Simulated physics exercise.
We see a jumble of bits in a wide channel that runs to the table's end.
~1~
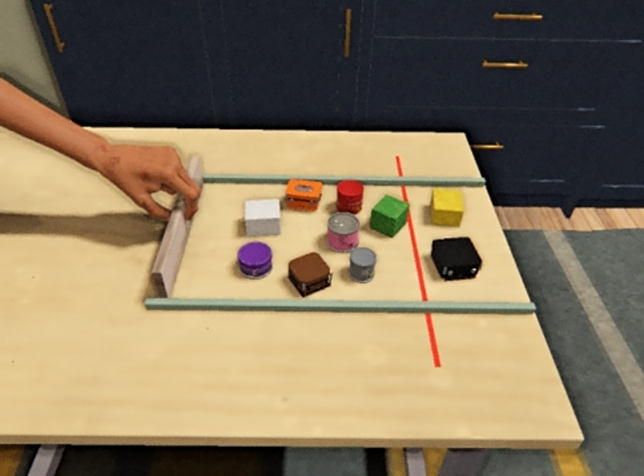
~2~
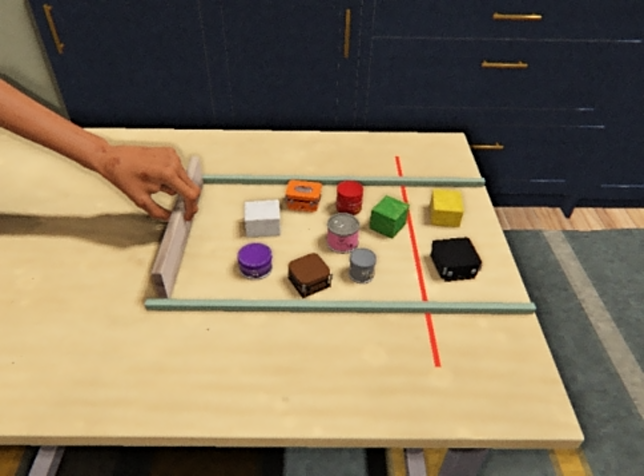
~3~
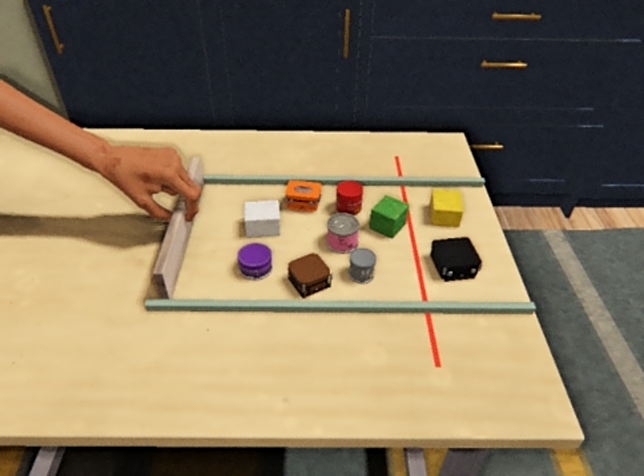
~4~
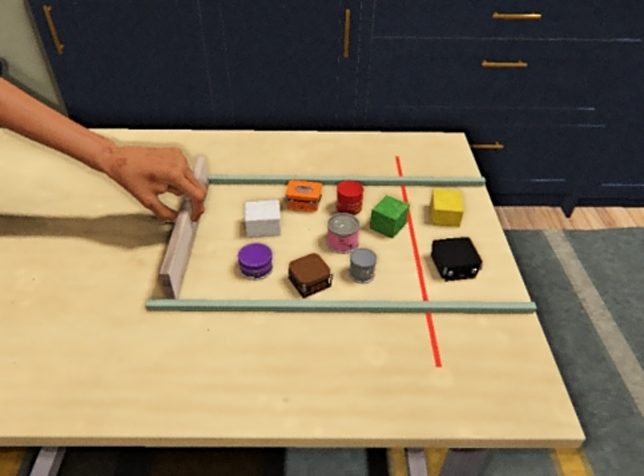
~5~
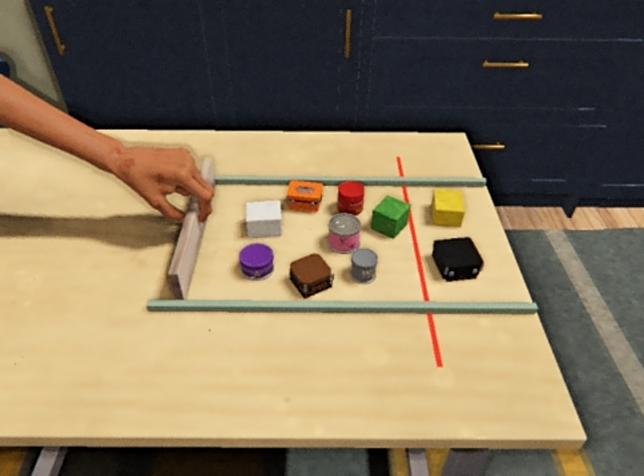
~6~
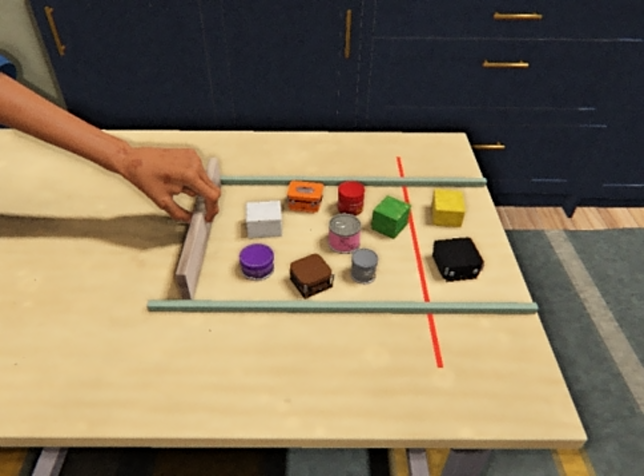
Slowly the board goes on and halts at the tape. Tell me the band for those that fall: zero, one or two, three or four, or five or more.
As it turns out, the number that fall off is zero.
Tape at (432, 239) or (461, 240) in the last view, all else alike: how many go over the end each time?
It would be 1 and 3.
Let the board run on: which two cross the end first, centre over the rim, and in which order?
Earliest first: The yellow block, then the black case.
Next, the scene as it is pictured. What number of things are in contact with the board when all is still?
The number is 4.
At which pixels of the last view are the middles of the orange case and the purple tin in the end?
Near (424, 197) and (438, 262).
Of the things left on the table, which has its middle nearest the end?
That is the yellow block.
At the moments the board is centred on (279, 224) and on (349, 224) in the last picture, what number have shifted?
3 and 8.
Soon after, none off yet; yellow block at rest near (448, 208); black case at rest near (457, 259); green block at rest near (391, 217).
Then, none off yet; yellow block at rest near (448, 208); black case at rest near (457, 259); green block moved a little near (405, 218).
At rest, the number that fall off is zero.
